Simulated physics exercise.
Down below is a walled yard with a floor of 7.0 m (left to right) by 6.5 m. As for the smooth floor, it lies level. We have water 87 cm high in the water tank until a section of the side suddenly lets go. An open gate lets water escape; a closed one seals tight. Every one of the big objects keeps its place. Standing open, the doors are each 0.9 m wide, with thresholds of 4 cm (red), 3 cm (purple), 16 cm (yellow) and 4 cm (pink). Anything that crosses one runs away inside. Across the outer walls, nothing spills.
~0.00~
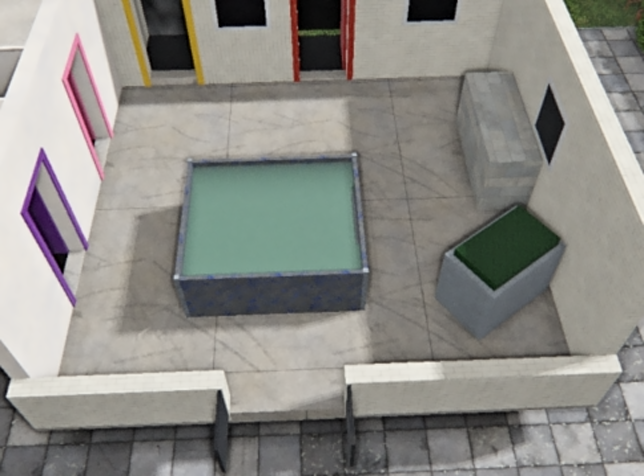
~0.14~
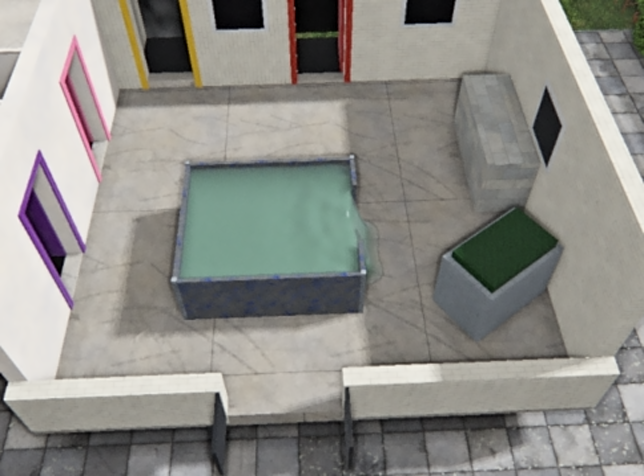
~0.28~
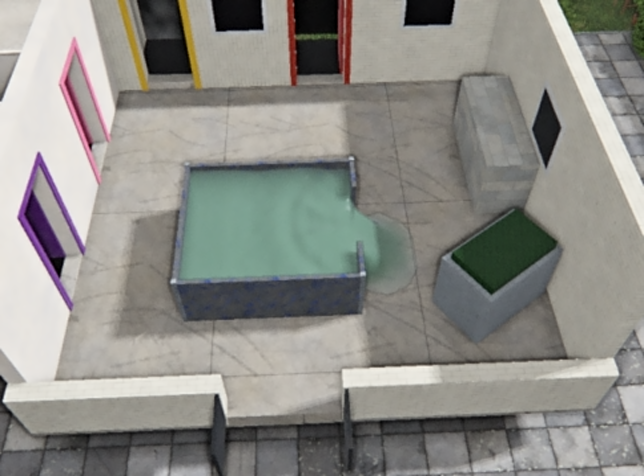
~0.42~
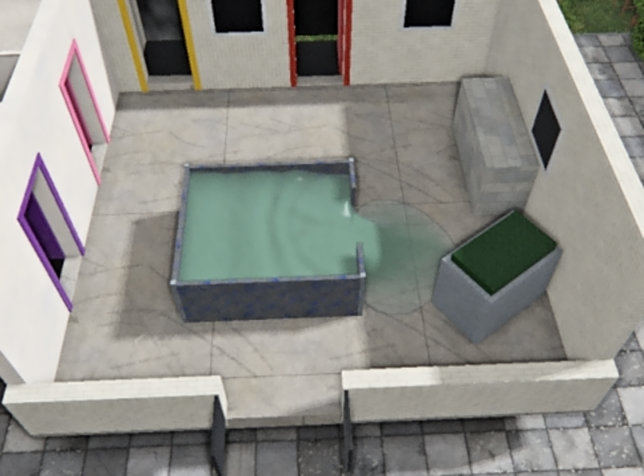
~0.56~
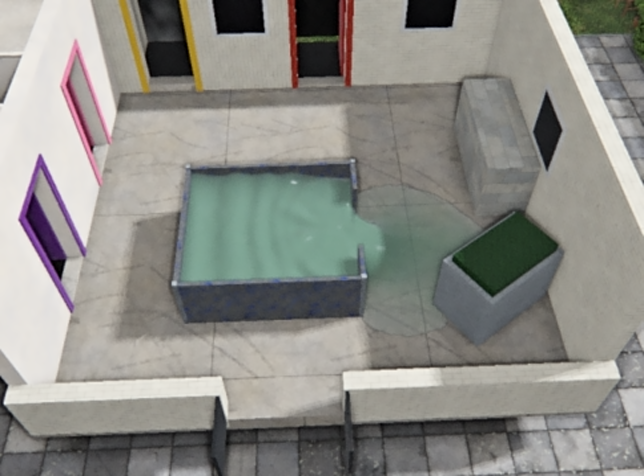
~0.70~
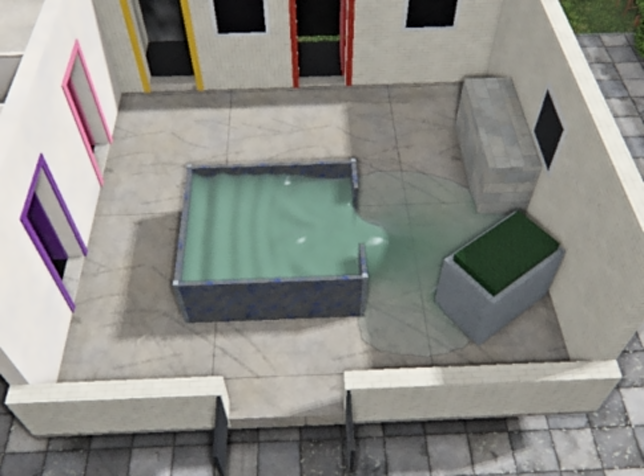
At first, green water lies still in a rectangular tank in the middle of a walled yard. A gap then opens in the tank's right side and water pours through it onto the floor, spreading in a thin sheet around the green-topped block while ripples cross the slightly lowered water inside.
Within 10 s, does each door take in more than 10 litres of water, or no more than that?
In that time the red door takes in more, the purple door takes in more, the yellow door takes in no more, the pink door takes in more.
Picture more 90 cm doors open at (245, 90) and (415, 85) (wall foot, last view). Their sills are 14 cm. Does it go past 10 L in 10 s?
Well, the first one ends up on the low side, the second one on the high side.
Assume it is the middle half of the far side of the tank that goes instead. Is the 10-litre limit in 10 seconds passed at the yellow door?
Then: Yellow beyond it.
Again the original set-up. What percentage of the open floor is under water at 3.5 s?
Close to 45 in a hundred.
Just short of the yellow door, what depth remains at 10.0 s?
The depth there is around 12.0 cm.
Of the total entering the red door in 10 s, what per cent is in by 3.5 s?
Some 0 per cent by then.
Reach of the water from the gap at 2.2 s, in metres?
Distance: Approx. 4.6 m.
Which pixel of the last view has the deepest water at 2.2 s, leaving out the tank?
In the last picture, around (535, 277).
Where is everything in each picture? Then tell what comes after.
Still water, 87 cm deep, in the water tank at (272, 216), in the first picture.
The front is at (365, 224), 0.6 m from the gap at (354, 238); 0.3 m2 of floor is under water; 87 cm left at the back of the water tank, in the second picture.
The front is at (412, 266), 0.9 m from the gap at (353, 241); 1.0 m2 of floor is under water; 87 cm left at the back of the water tank, in the third picture.
The front is at a hidden place, 1.5 m from the gap at (353, 243); 2.4 m2 of floor is under water; 87 cm left at the back of the water tank, in the fourth picture.
The front is at a hidden place, 2.2 m from the gap at (354, 244); 4.2 m2 of floor is under water; 85 cm left at the back of the water tank, in the fifth picture.
Water pours out at (355, 243) and has run 2.8 m, to a hidden place; typically 6 cm deep outside, 78 cm at the water tank's back, in the sixth picture.
After 1.4 s water covers 20 % of the floor and is deepest (68 cm) near (497, 222); red door not reached, purple door not reached, yellow door not reached, pink door not reached.
After 2.2 s water covers 30 % of the floor and is deepest (72 cm) near (535, 277); red door not reached, purple door not reached, yellow door not reached, pink door not reached.
After 3.5 s water covers 45 % of the floor and is deepest (42 cm) near (535, 277); red door 9 cm at the sill, 1 L in, purple door not reached, yellow door not reached, pink door not reached.
After 6.0 s water covers 75 % of the floor and is deepest (27 cm) near (519, 222); red door 12 cm at the sill, 74 L in, purple door not reached, yellow door 6 cm at the sill, 0 L in, pink door 9 cm at the sill, 1 L in.
After 10.0 s water covers 100 % of the floor and is deepest (18 cm) near (98, 203); red door 9 cm at the sill, 162 L in, purple door 14 cm at the sill, 47 L in, yellow door 12 cm at the sill, 0 L in, pink door 11 cm at the sill, 82 L in.
